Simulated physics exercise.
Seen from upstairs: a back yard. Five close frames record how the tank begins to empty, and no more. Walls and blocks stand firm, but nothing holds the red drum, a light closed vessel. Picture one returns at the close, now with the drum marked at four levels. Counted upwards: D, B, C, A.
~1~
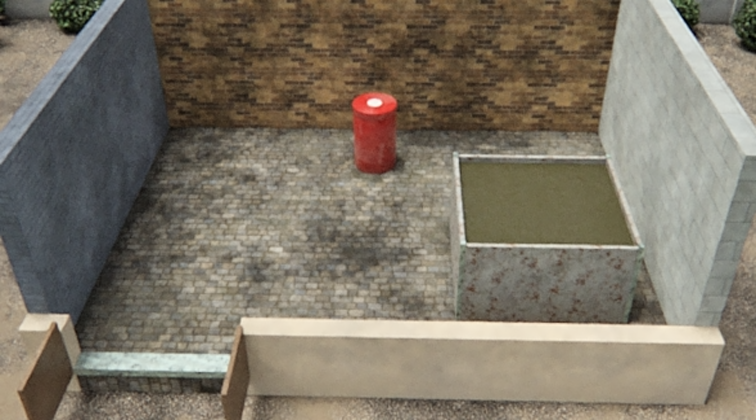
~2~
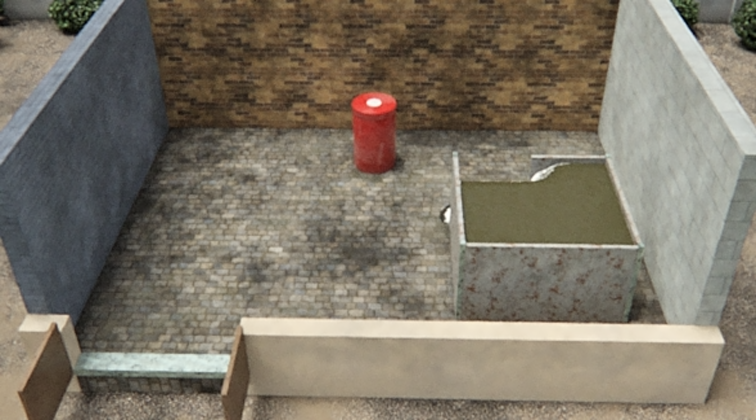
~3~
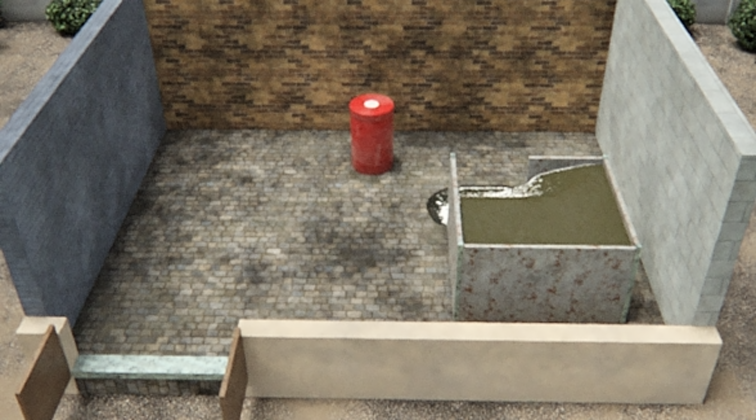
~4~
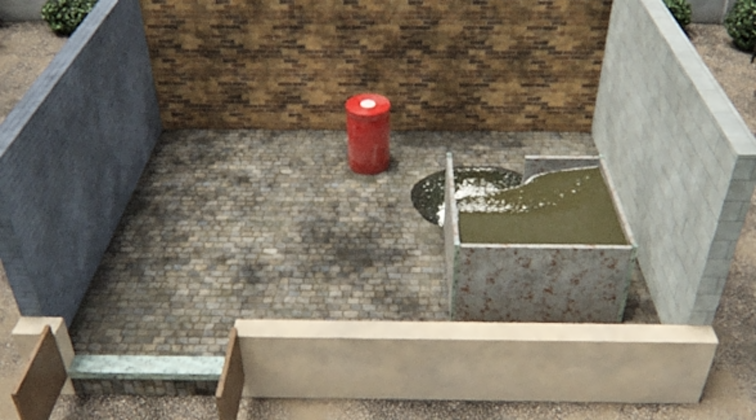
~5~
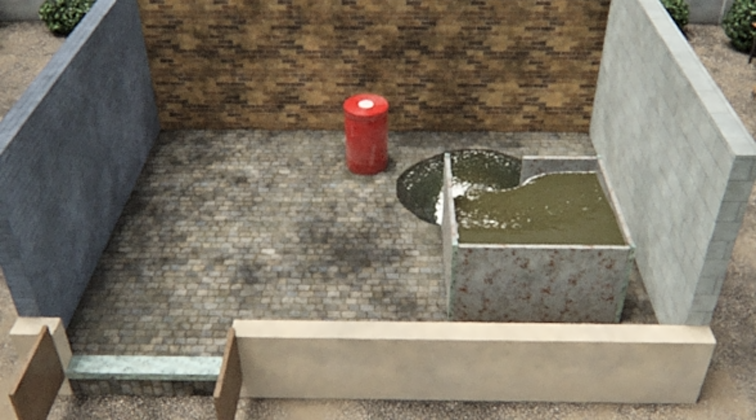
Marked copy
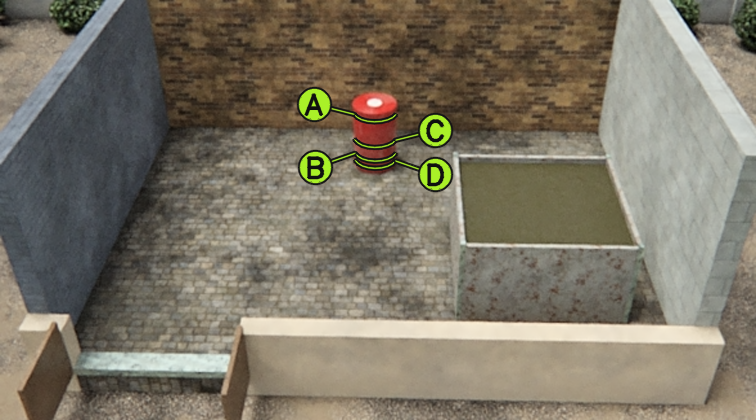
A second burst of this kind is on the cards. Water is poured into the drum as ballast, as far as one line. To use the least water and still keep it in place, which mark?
The limit is C.
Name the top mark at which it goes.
The answer is B.
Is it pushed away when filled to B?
Yes, that goes wrong.
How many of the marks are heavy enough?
Two of them.
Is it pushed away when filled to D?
Yes.
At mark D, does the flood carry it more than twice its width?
Yes, clearly.
In lime, A at (374, 121); B at (374, 161); C at (374, 147); D at (374, 168); from the bottom up D, B, C, A.
If A is chosen, it does not move.
If B is chosen, it is pushed about 3 times its own width away.
If C is chosen, it does not move.
If D is chosen, it is pushed about 6 times its own width away.
